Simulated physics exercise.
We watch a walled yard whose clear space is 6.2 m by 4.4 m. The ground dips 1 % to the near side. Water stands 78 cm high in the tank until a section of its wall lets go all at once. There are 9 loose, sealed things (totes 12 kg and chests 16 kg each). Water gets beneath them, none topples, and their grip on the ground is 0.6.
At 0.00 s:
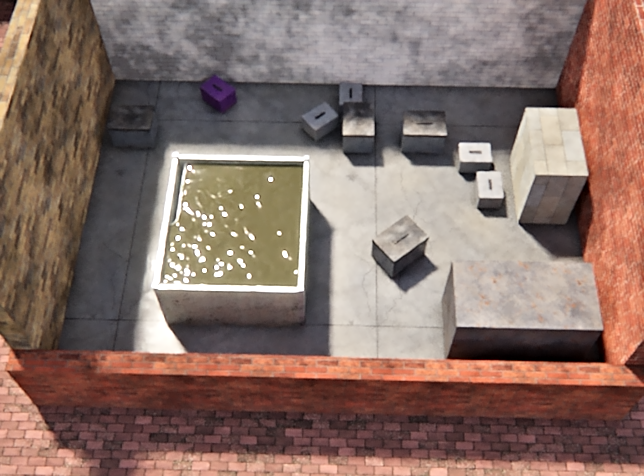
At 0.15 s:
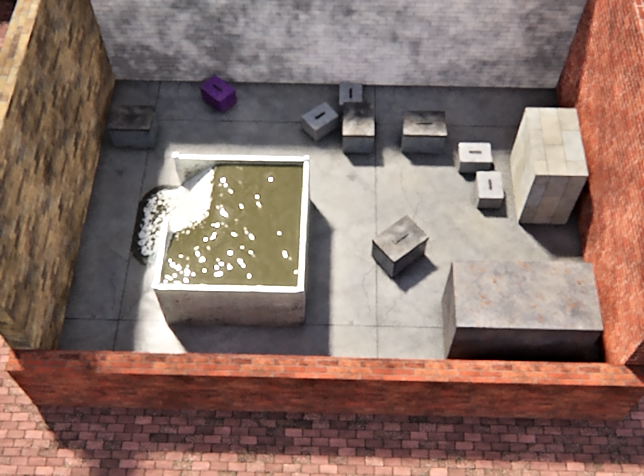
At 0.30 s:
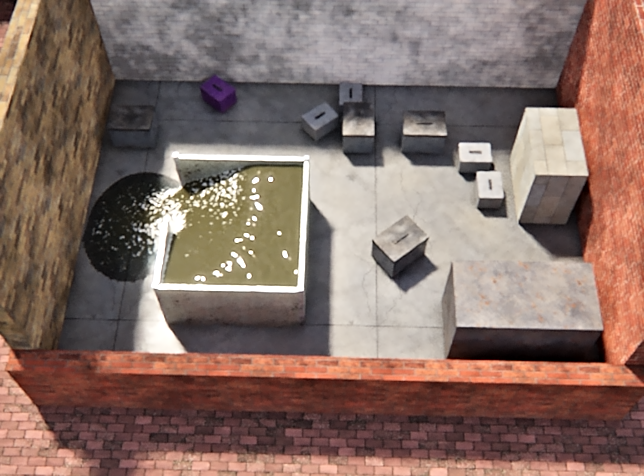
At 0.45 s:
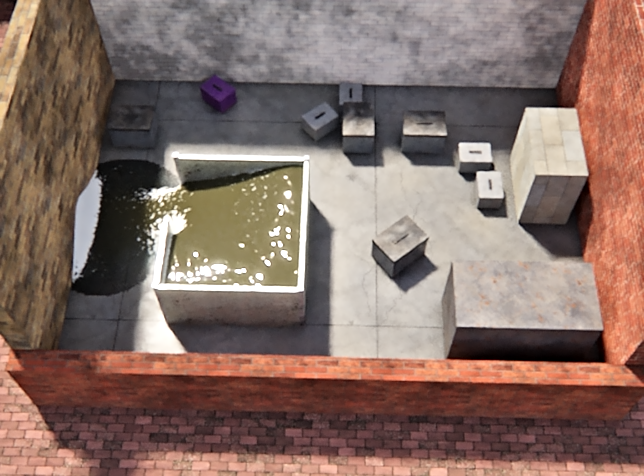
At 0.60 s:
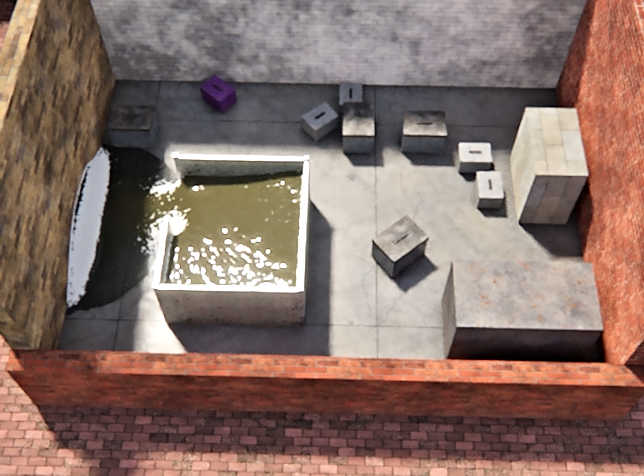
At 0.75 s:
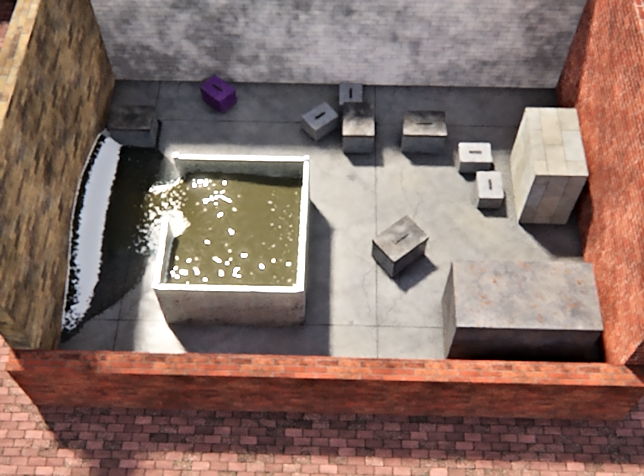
Greenish water pouring from the left side of a square tank, spreading across the yard floor to the left wall, boxes staying still.
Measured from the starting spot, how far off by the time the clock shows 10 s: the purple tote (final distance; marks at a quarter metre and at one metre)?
Purple tote travels far.
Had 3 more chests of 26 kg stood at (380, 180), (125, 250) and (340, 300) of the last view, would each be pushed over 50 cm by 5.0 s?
In turn: Less, over, short of it.
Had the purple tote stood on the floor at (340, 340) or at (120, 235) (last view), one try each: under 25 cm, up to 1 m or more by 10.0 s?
In turn: It slides a little; it travels far.
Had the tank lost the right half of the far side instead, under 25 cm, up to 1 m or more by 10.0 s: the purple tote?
In that case the purple tote gets carried off.
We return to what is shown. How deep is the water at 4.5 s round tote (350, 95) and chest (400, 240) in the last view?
Roughly 5 and 6 cm.
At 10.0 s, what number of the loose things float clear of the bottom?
I count 6.
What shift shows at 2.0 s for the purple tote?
About 50 cm.
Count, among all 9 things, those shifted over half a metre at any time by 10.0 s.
6 of them.
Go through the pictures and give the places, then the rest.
The first picture shows the purple tote at (218, 88) rests on the ground; 2.5 m2 under water; 0 of 9 have shifted.
The second picture shows the purple tote at (218, 88) rests on the ground; 3.1 m2 under water; 0 of 9 have shifted.
The third picture shows the purple tote at (218, 88), on the bottom; 4.0 m2 under water; 0 of 9 have shifted.
The fourth picture shows the purple tote at (218, 88), on the bottom; water covers 4.5 m2; 0 of 9 have shifted.
The fifth picture shows the purple tote at (218, 88) rests on the ground; 4.8 m2 under water; 0 of 9 have shifted.
The sixth picture shows the purple tote at (218, 88) rests on the ground; water covers 5.0 m2; 0 of 9 have shifted.
After 2.0 s the purple tote is near (253, 96), 0.5 m from its start, aground; 0 afloat.
After 4.5 s the purple tote is near (332, 118), 1.6 m from its start, aground; 0 afloat.
After 7.0 s the purple tote is near (412, 99), 2.6 m from its start, aground; 2 afloat.
After 10.0 s the purple tote is near (491, 87), 3.7 m from its start, aground; 6 afloat.
